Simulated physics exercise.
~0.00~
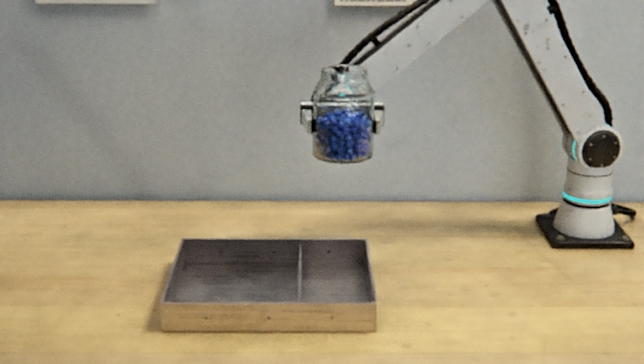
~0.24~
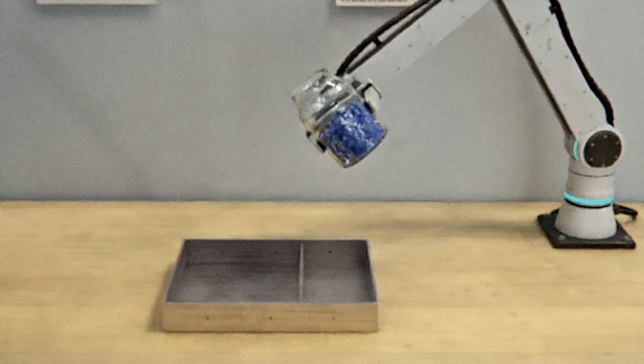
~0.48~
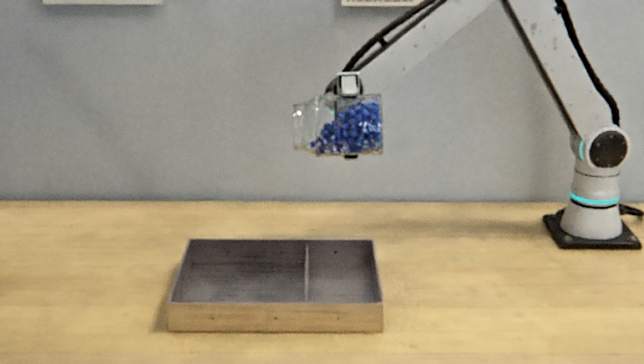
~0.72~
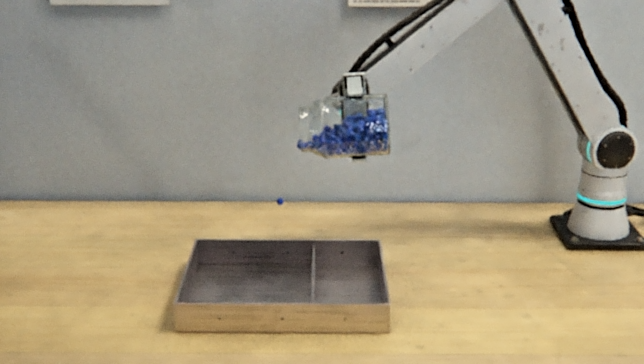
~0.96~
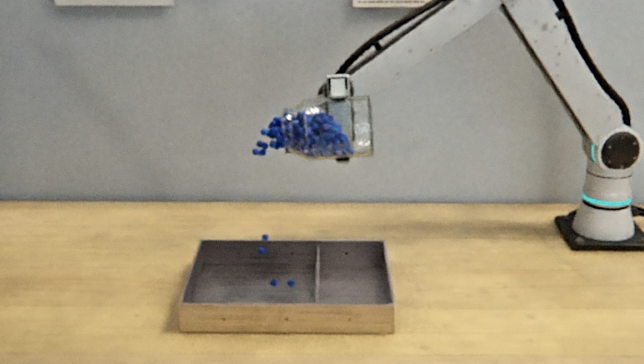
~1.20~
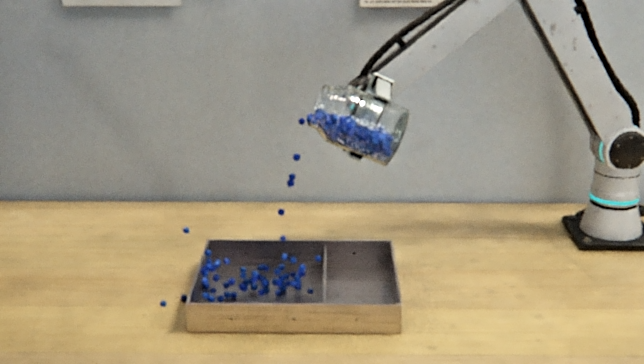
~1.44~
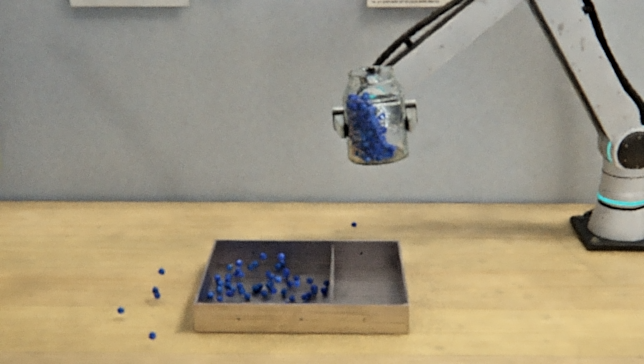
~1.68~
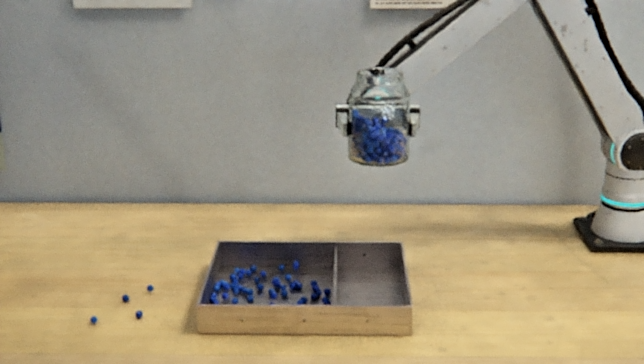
Robot arm tipping a glass jar of blue beads over a divided tray, spilling some onto the table, then righting it part-full.
